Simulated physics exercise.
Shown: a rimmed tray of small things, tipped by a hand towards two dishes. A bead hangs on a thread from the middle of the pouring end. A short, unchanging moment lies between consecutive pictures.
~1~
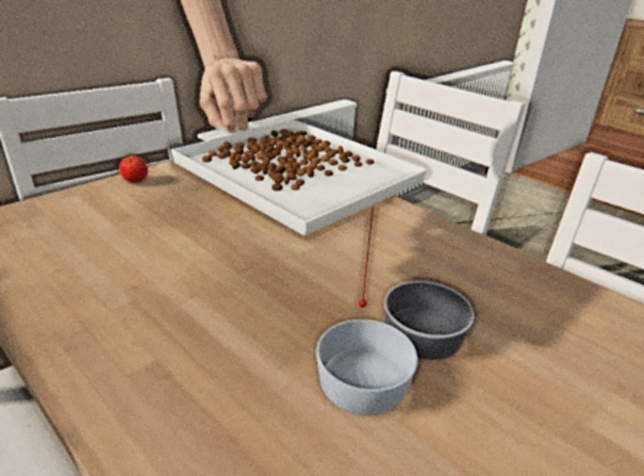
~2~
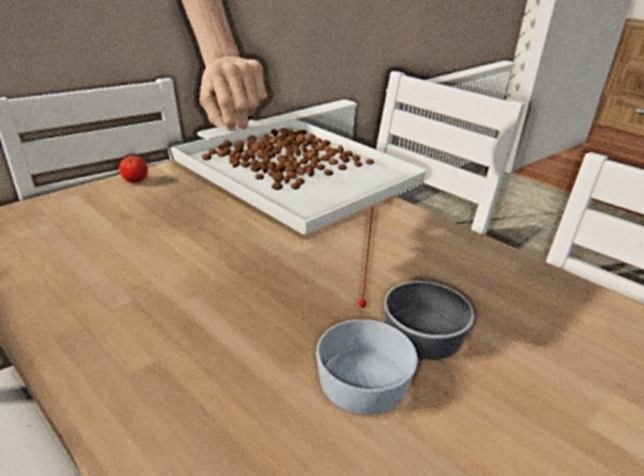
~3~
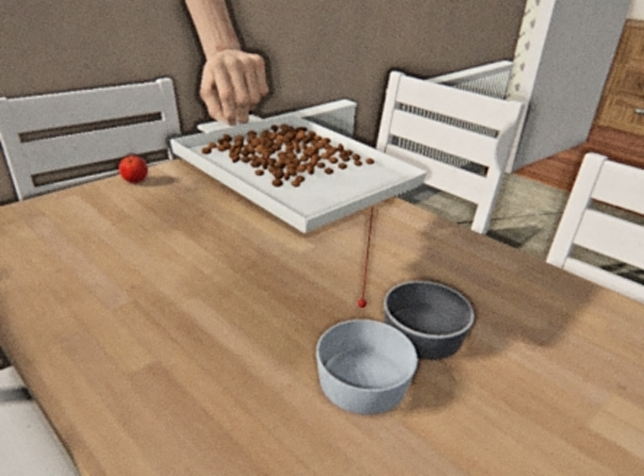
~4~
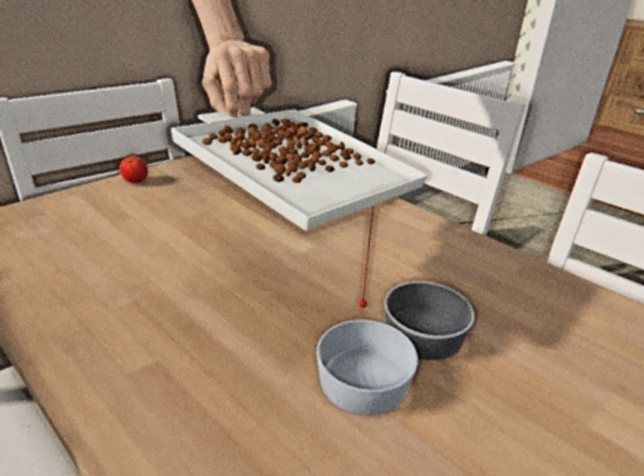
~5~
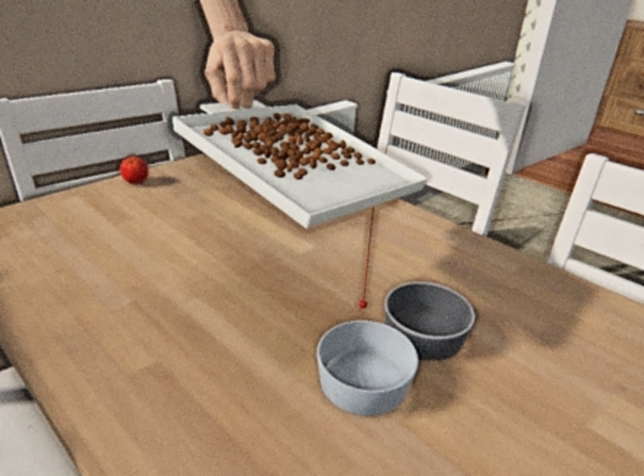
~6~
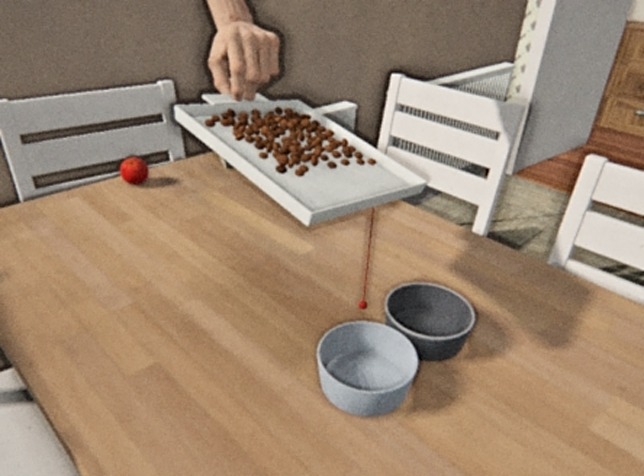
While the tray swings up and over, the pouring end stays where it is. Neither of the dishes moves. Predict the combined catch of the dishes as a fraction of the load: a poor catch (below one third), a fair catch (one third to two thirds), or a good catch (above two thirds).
So the dishes end up with a third up to two thirds of the load.
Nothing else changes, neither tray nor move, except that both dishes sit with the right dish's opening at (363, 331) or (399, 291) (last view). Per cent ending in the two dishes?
You'd get 0 in a hundred first and 100 in a hundred after that.
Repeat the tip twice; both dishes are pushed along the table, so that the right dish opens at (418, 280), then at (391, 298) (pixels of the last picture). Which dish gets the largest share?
Run 1: The one on the right side. Run 2: The one on the right side.
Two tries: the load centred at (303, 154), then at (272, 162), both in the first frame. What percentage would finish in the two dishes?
It's 60 percent the first time and 60 percent the second.
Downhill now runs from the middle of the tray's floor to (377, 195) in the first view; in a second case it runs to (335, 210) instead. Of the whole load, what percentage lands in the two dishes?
First case around 90 per cent, second case 60 per cent.
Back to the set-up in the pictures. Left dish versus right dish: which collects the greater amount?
Result - fuller dish: Right-side dish.
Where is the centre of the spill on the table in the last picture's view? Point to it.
Roughly at pixel (400, 294).
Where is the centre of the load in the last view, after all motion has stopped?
I'd say the middle ends up at about (420, 316).
Just after the last frame, tray tipped steeply; almost all on the tray; just a few in the air.
A moment on, tray tipped right over; roughly a third on the tray; just a few in the left dish; roughly a third in the right dish; about a tenth outside both; roughly a quarter in the air.
Further on, tray tipped past a quarter turn; just a few in the left dish; roughly half in the right dish; roughly half outside both.
When it is over, tray tipped past a quarter turn; just a few in the left dish; roughly half in the right dish; roughly half outside both.
